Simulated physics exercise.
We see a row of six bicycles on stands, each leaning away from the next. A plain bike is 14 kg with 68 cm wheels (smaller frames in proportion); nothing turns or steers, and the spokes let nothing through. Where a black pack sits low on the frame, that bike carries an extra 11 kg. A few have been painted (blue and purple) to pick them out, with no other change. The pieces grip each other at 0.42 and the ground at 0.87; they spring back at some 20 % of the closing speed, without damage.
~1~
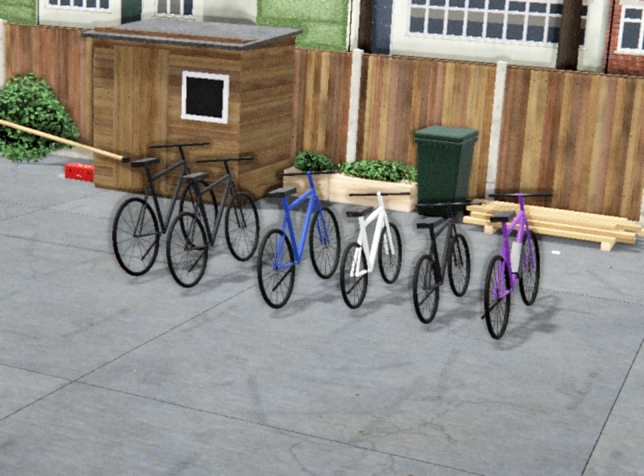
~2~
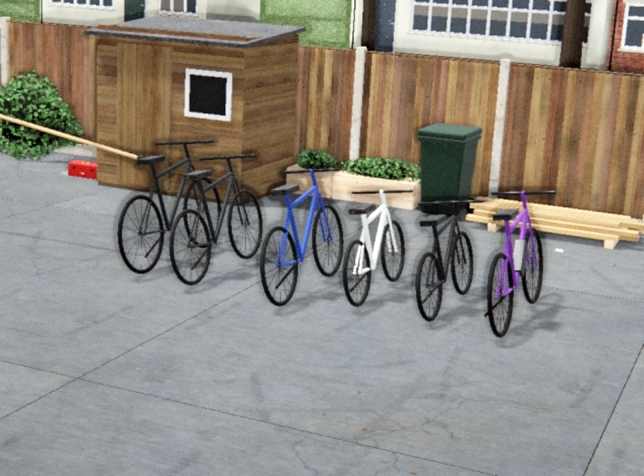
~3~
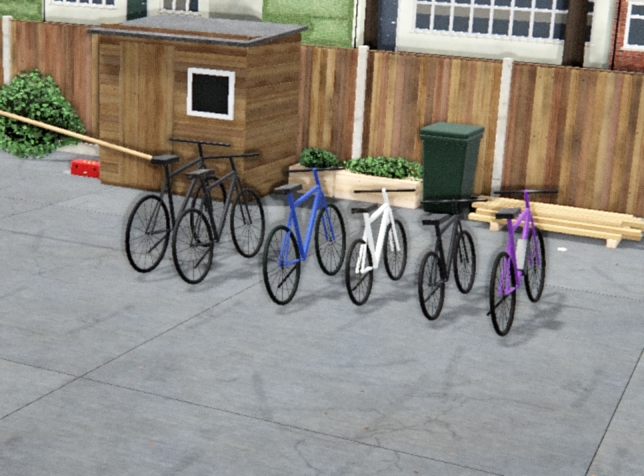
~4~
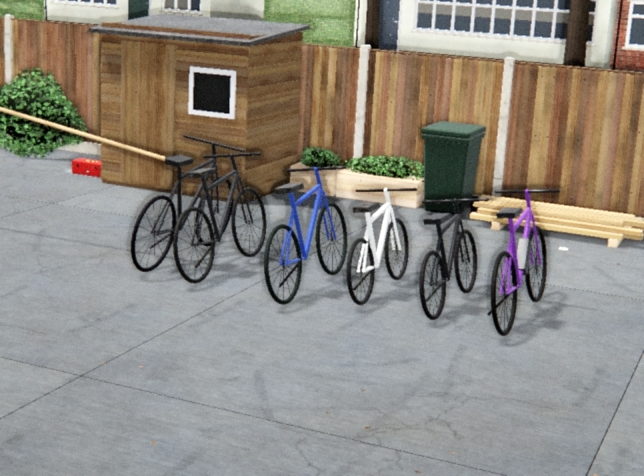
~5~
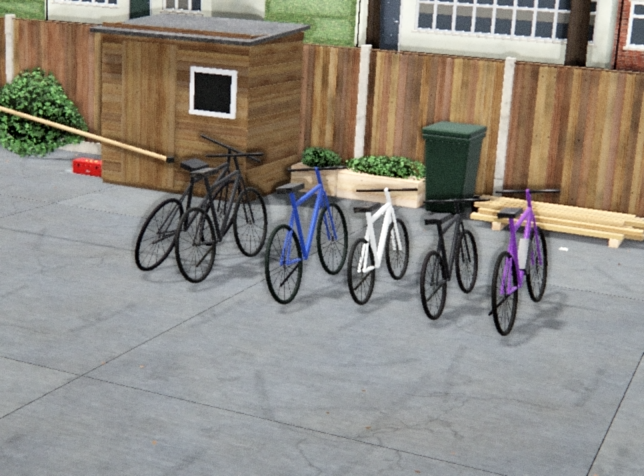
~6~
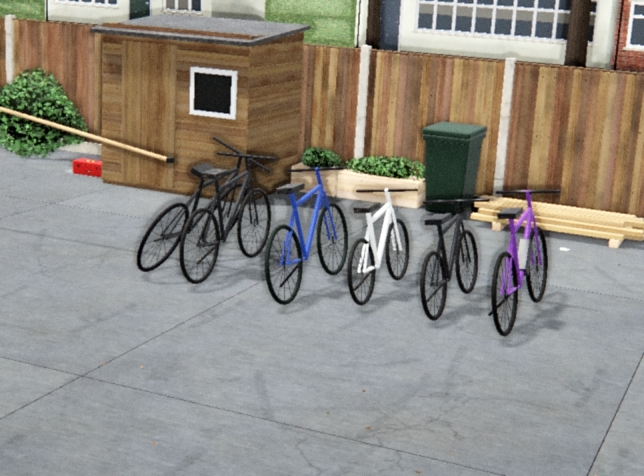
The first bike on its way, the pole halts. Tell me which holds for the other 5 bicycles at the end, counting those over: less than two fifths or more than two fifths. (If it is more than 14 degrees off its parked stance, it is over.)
For the other 5 bicycles, less than two fifths of them.
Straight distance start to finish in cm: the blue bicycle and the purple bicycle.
Blue 0, purple 0.
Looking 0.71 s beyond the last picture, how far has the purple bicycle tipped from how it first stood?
Something like 0°, give or take.
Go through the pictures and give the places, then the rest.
In the first frame (each place is the centre of the face we see best), pole end (123, 160) 11 cm from the first bicycle; blue bicycle (330, 232); purple bicycle (486, 282); the others all in place.
The second frame shows pole end pushing; purple bicycle (489, 280).
The third frame shows pole end pushing; purple bicycle (491, 279); the others all in place.
The fourth frame shows pole end pushing; purple bicycle (492, 278); the others all in place.
The fifth frame shows pole end (167, 160) stopped; purple bicycle (493, 278); the others all in place.
The sixth frame shows pole end (167, 161) stopped; purple bicycle (493, 279); blue bicycle (338, 229); steepest lean 8°, the bicycle at (259, 217); one has shifted.
Then, 0.47 s later than the last frame, 1 of the 5 other bicycles over.
When it is over, 1 of the 5 other bicycles over; blue bicycle unmoved; purple bicycle unmoved. That is 20 per cent. Four left standing. In pixels of the last frame, middles, blue bicycle near (309, 229), purple bicycle near (521, 255).
